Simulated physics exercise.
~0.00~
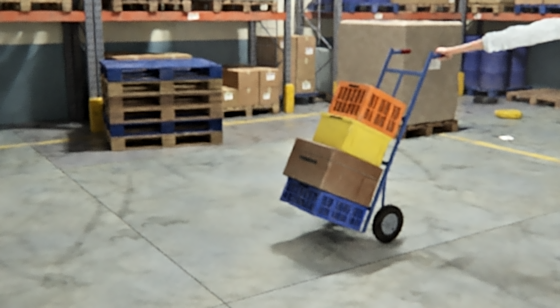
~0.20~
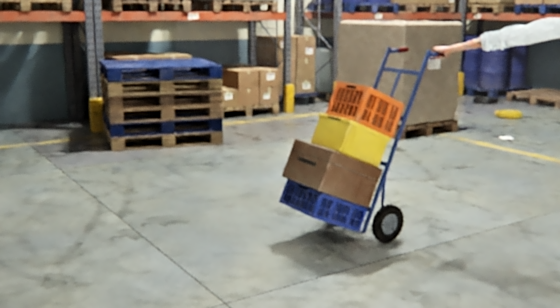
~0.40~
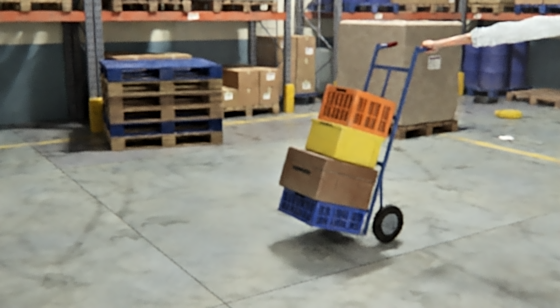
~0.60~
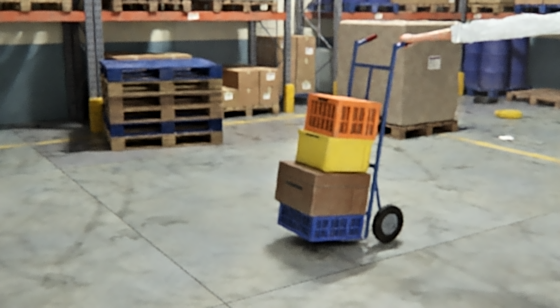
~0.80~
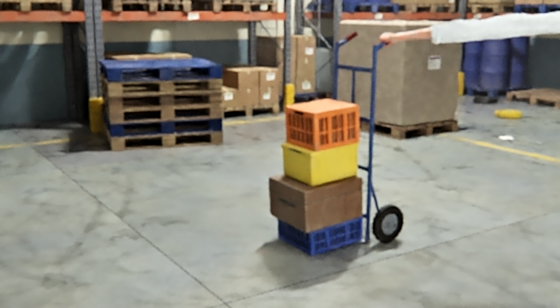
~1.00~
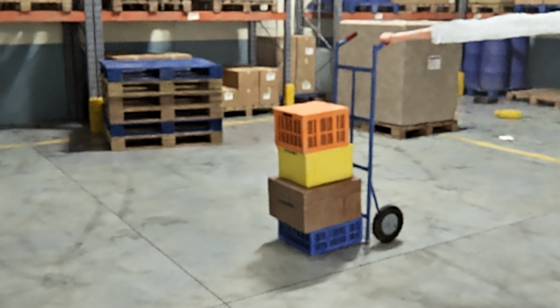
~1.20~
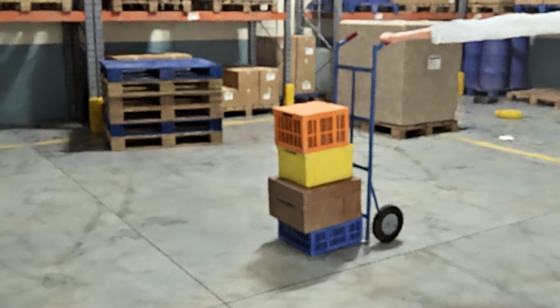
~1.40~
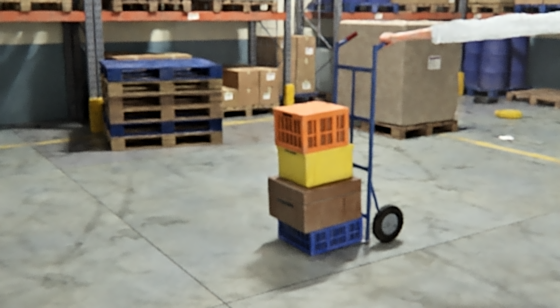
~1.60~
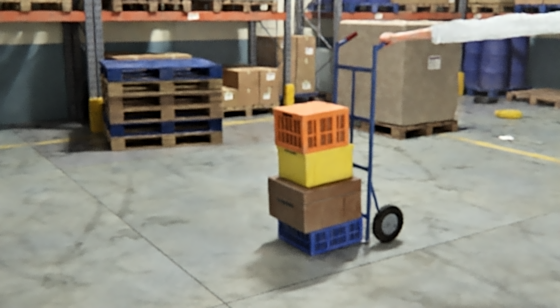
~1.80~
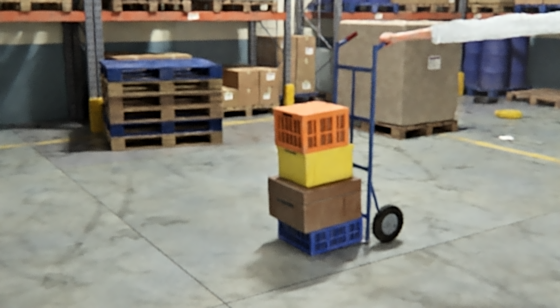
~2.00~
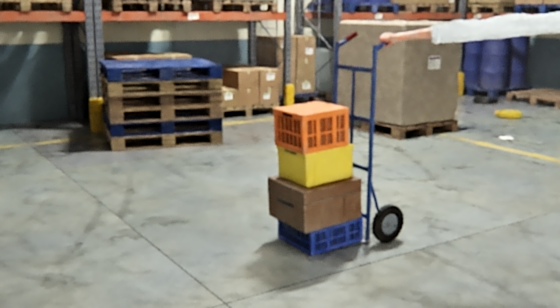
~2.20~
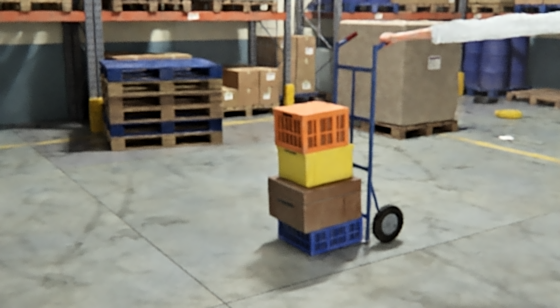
In a warehouse with pallets and shelving, a person's outstretched arm swings a tilted blue hand truck upright, carrying a blue crate, a brown box, a yellow tote and an orange crate. The load settles slightly leftward and remains stacked as the hand keeps hold of the truck.
